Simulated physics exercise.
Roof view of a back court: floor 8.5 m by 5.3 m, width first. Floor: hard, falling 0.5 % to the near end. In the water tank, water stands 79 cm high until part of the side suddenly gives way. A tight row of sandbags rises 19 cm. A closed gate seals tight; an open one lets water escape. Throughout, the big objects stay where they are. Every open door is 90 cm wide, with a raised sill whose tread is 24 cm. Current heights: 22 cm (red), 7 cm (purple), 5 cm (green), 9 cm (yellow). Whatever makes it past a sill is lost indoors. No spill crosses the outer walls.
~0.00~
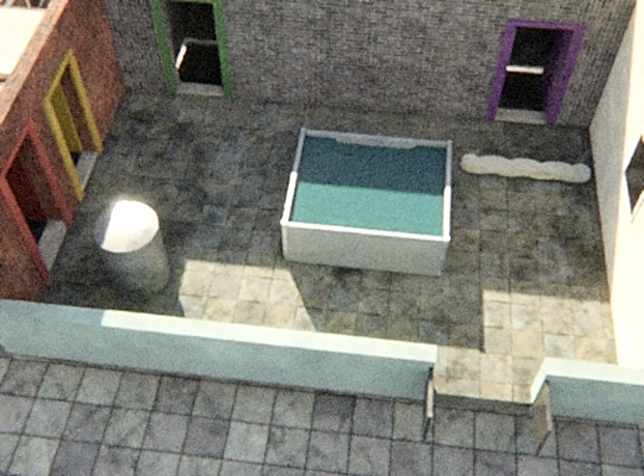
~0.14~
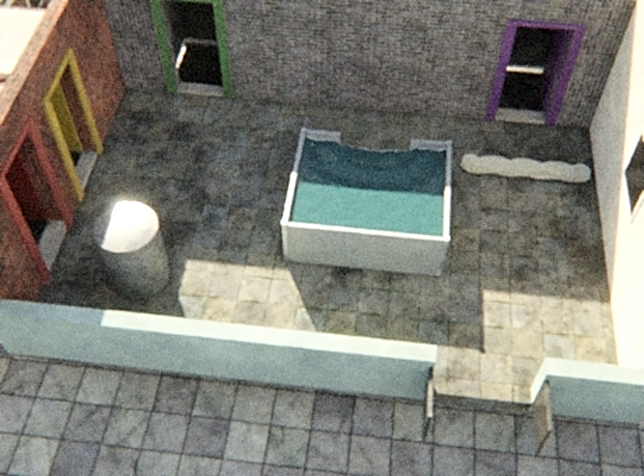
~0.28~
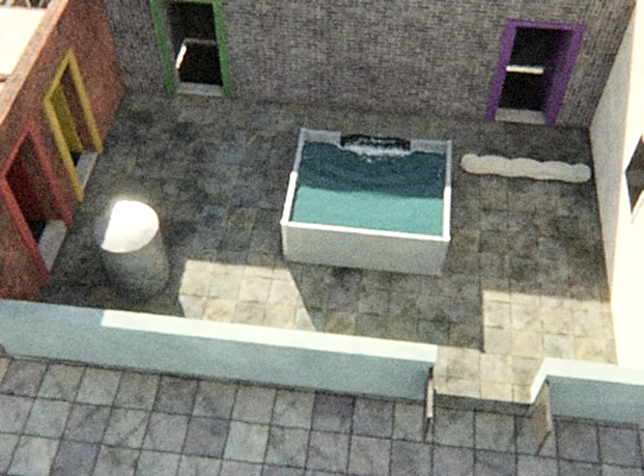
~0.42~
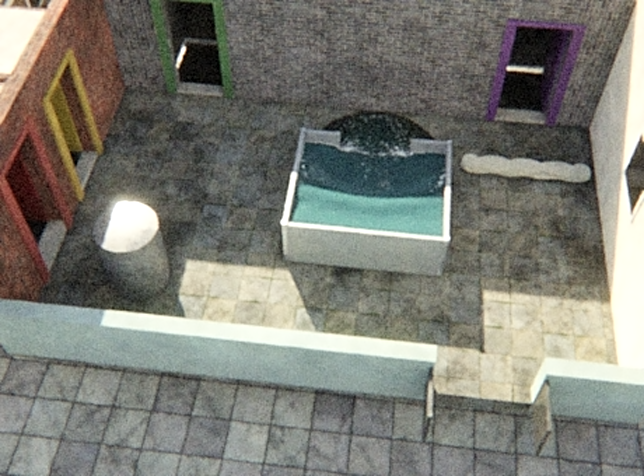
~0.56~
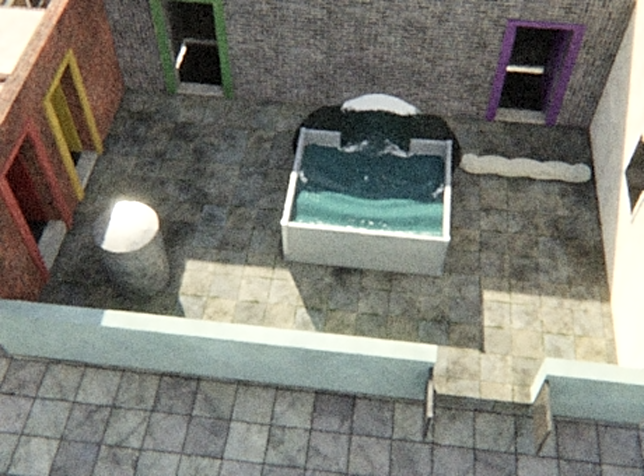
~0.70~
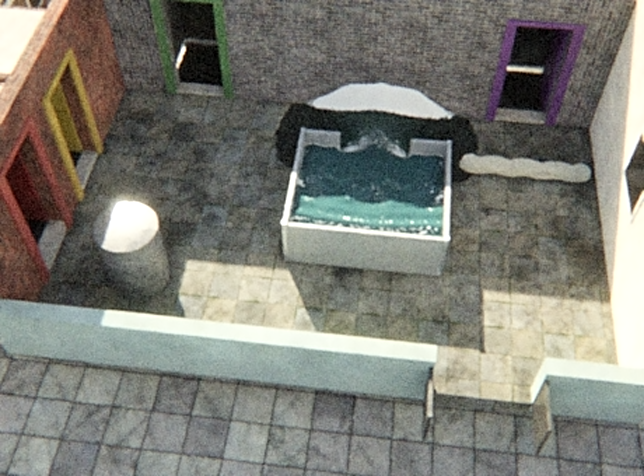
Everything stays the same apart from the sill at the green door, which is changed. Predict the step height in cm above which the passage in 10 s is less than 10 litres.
About 5 cm of height.
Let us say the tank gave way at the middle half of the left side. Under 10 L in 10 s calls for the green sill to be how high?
I'd say close to 12.5 cm.
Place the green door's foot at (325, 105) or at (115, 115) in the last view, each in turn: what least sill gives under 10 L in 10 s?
In turn: About 36 cm, about 23 cm.
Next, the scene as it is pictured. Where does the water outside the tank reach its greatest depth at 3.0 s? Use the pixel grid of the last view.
Check close to (592, 160).
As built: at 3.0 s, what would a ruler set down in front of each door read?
Depths in cm: Red 0, purple 9, green 6, yellow 15.
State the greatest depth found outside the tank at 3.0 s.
About 39 cm.
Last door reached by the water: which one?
Last: Red.
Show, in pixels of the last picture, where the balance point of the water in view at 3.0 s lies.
Centre of the water: Approx. (366, 175) px.
After 1.4 s water covers 15 % of the floor, deepest (53 cm) near (377, 112); 3 cm at the green door, 0 litres in over its 5 cm sill.
After 3.0 s water covers 45 % of the floor, deepest (39 cm) near (592, 160); 6 cm at the green door, 2 litres in over its 5 cm sill.
After 10.0 s water covers 95 % of the floor, deepest (14 cm) near (26, 332); 3 cm at the green door, 10 litres in over its 5 cm sill.
At the green door as built, the water arrived by 1.4 s and peaked near 7 cm at 1.8 s.
Run again over the same 10 s with other heights there, 13 litres in over 4.5 cm, 7 litres over 5.5 cm. The limit of 10 litres is kept from about 5 cm up.
